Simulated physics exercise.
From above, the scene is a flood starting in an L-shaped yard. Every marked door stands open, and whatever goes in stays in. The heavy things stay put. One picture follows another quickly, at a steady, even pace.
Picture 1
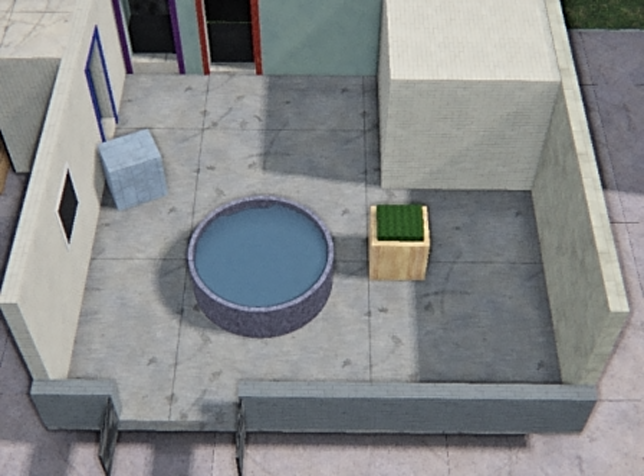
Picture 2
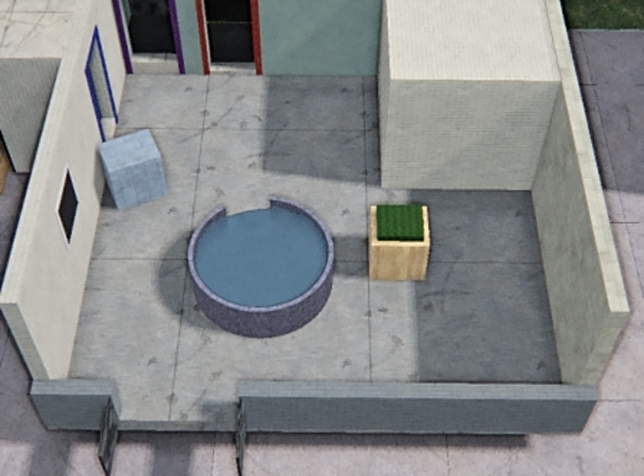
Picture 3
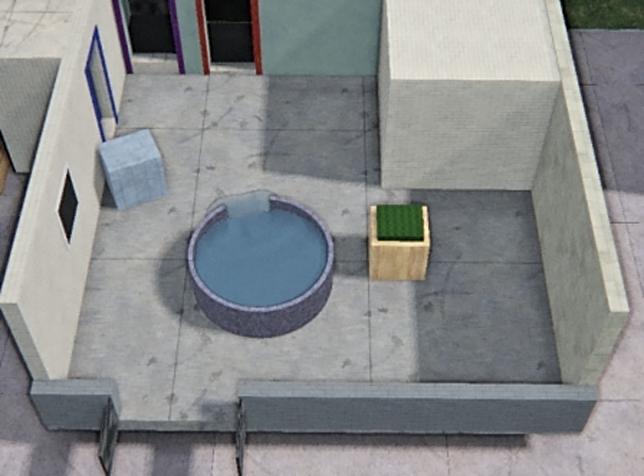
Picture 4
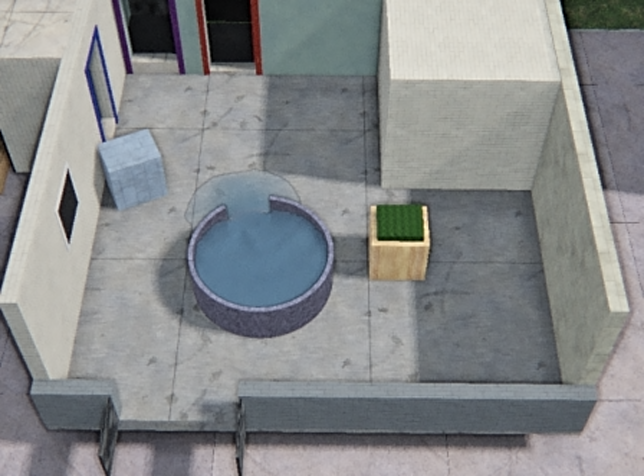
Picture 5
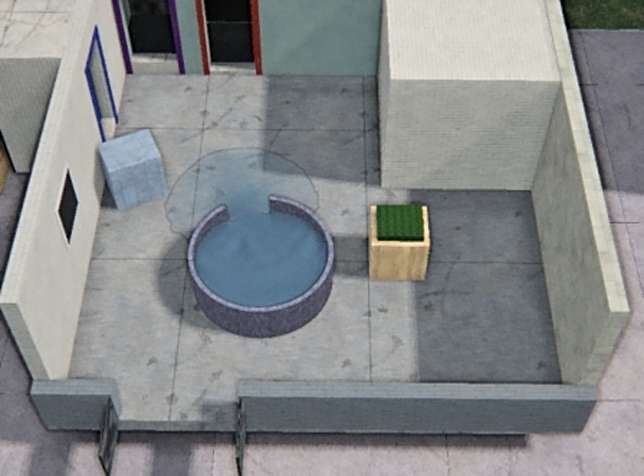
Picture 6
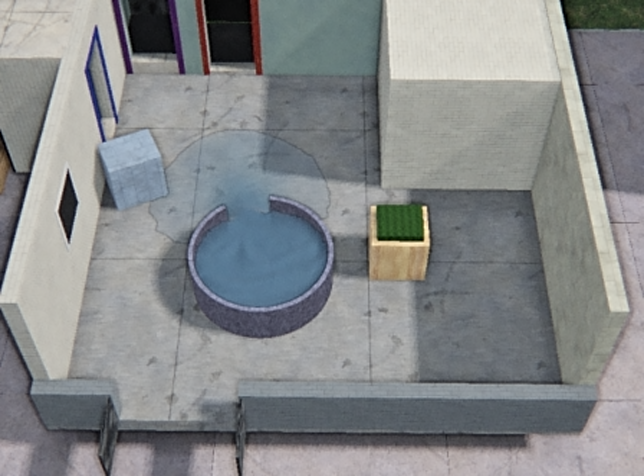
A gap opened in the far rim of the round tank in the yard, and water poured out through it, spreading in a widening, rounded sheet across the paving behind the tank.
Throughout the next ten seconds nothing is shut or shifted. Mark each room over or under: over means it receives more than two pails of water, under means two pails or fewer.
Blue door - under; red door - over; purple door - under.
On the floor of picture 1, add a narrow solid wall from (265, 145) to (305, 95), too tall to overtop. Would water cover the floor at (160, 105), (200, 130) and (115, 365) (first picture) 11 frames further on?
Lab note - spot 1 inundated, spot 2 inundated, spot 3 parched.
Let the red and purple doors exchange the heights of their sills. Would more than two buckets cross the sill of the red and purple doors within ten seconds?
After the swap, the red door falls short and the purple door overshoots.
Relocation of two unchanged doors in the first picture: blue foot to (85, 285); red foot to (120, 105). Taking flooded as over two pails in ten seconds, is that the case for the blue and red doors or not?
Well, going one at a time, the blue one comes in under it while the red one breaks the limit.
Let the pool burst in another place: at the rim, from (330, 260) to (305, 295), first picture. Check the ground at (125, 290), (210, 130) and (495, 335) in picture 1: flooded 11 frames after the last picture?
Going through them, the first would be still bare, the next still bare and the last submerged.
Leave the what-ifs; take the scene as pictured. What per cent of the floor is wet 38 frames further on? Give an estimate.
I'd say 50 per cent.
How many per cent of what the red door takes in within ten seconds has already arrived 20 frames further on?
I'd put it at about 65 per cent.
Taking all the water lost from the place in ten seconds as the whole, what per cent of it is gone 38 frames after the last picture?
Somewhere around 80 per cent, I'd say.
A moment on, water covers 30 % of the floor; the blue door not reached, the red door wet at the sill, nothing in, the purple door not reached.
Next, water covers 35 % of the floor; the blue door wet at the sill, nothing in, the red door over two buckets in, the purple door wet at the sill, nothing in.
Then, water covers 40 % of the floor; the blue door wet at the sill, nothing in, the red door over two buckets in, the purple door under two buckets in.
Later, water covers 50 % of the floor; the blue door wet at the sill, nothing in, the red door far over two buckets in, the purple door under two buckets in.
In the end, water covers 75 % of the floor; the blue door wet at the sill, nothing in, the red door far over two buckets in, the purple door under two buckets in.
